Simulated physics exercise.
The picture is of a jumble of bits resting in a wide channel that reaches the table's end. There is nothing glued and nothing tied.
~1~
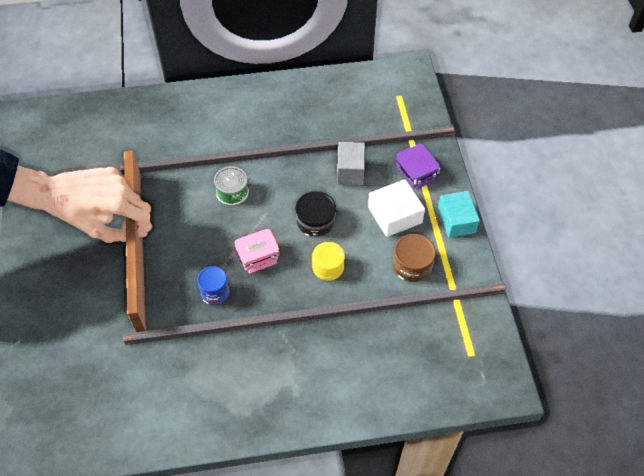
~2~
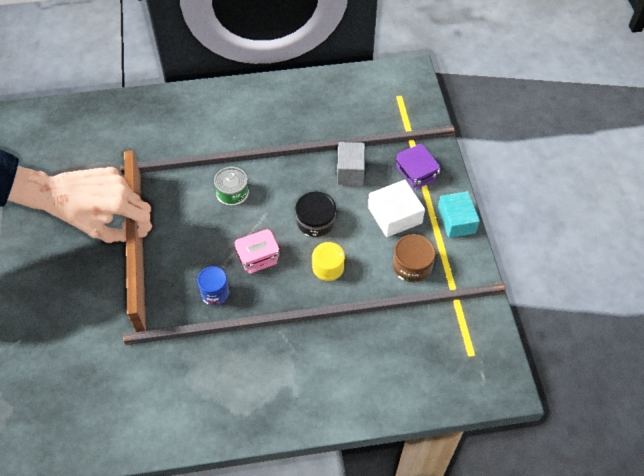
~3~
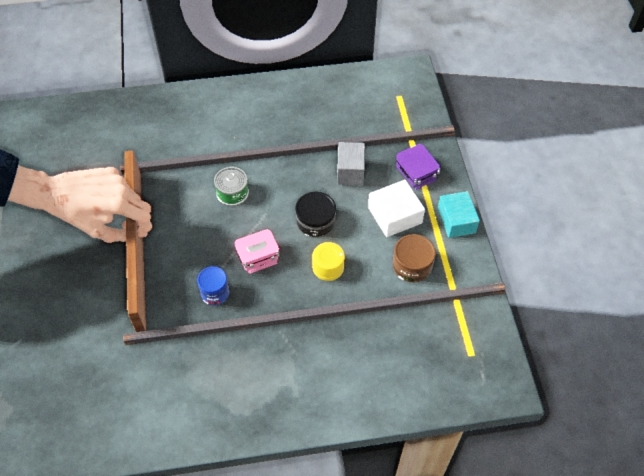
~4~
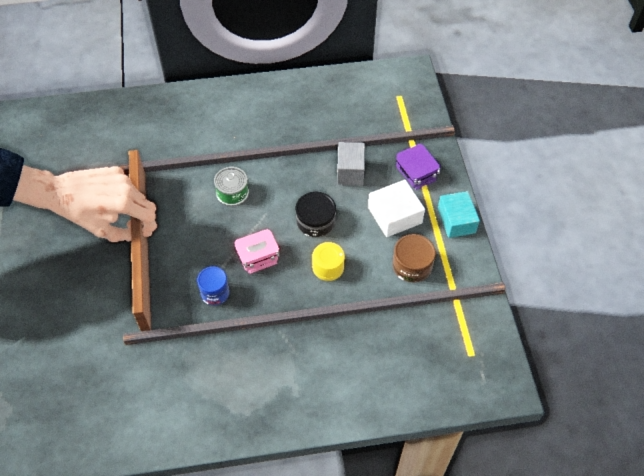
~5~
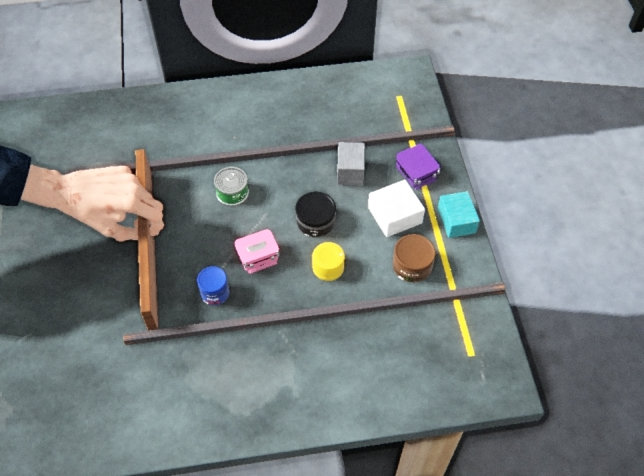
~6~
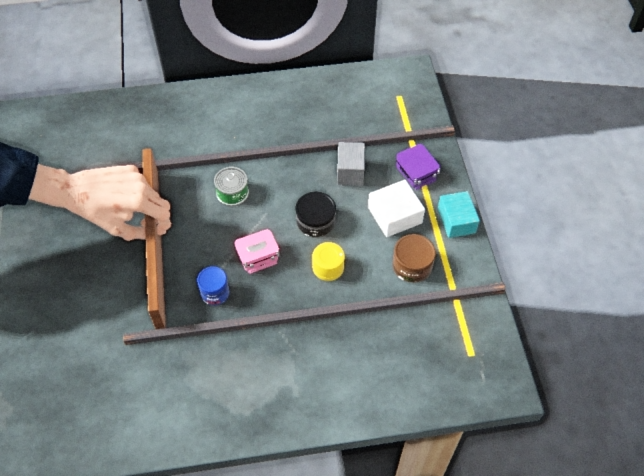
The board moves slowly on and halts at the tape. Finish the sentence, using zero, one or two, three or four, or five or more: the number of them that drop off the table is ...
The number that drop off the table is three or four.
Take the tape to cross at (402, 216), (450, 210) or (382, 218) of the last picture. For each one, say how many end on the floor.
Try 1: 1; try 2: 5; try 3: 0.
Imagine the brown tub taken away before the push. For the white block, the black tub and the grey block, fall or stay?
White block - gone; black tub - safe; grey block - safe.
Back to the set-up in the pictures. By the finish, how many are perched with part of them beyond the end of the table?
2 in all.
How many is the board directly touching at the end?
That comes to 5.
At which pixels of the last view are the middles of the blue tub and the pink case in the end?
In the last picture the blue tub sits around (461, 256) and the pink case around (457, 229).
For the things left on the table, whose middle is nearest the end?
Nearest once everything settles: Purple case.
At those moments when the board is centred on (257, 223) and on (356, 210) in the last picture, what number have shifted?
First 3 and then 9.
A little later, none off yet; turquoise block at rest near (458, 214); purple case at rest near (417, 167); brown tub at rest near (414, 259).
When it is over, the number that fall off is three or four; down, white block, brown tub and turquoise block.
